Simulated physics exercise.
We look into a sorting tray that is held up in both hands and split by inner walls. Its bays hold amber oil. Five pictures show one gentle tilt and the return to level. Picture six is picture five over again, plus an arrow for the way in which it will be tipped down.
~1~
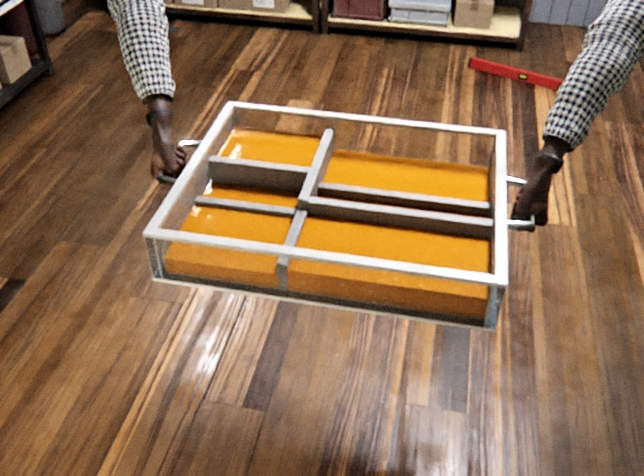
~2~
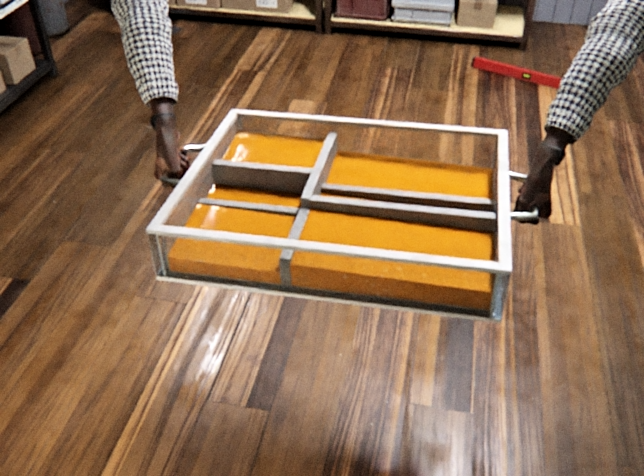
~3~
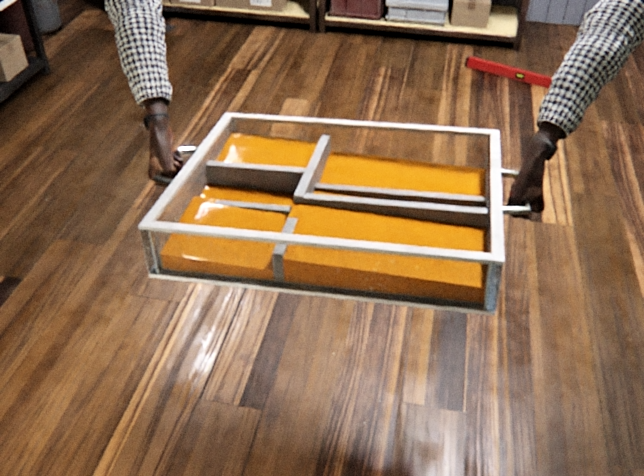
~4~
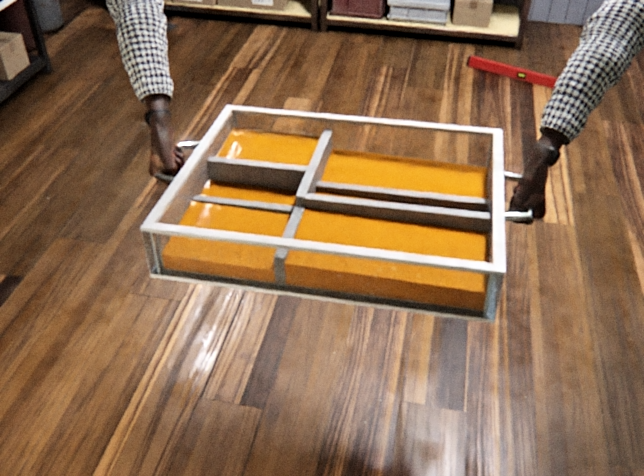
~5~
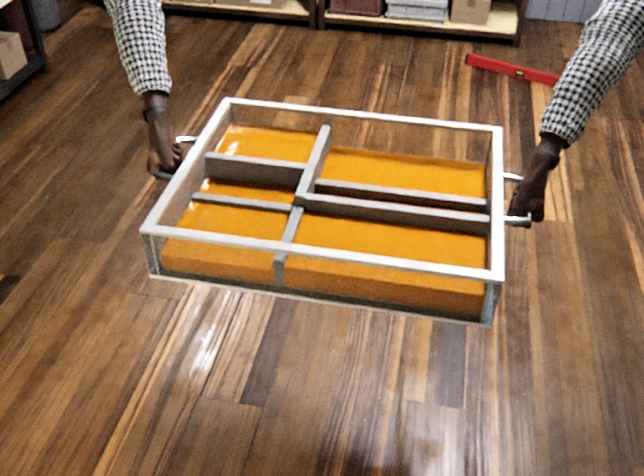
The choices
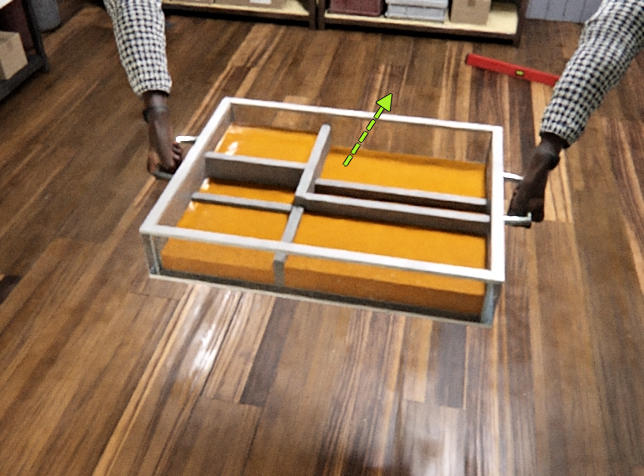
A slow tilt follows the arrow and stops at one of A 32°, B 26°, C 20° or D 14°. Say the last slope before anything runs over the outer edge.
Choose C.
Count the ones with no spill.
Two of the four.
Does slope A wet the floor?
Yes.
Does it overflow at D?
No, not at all.
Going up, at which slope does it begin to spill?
That is slope B.
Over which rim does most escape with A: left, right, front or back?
The back rim.
The arrow ends at (388, 98).
Choosing A, about 27 % goes over the rim.
Choosing B, about 4 % goes over the rim.
Choosing C, nothing spills; the front right bay holds the most.
Choosing D, nothing spills; the front right bay holds the most.
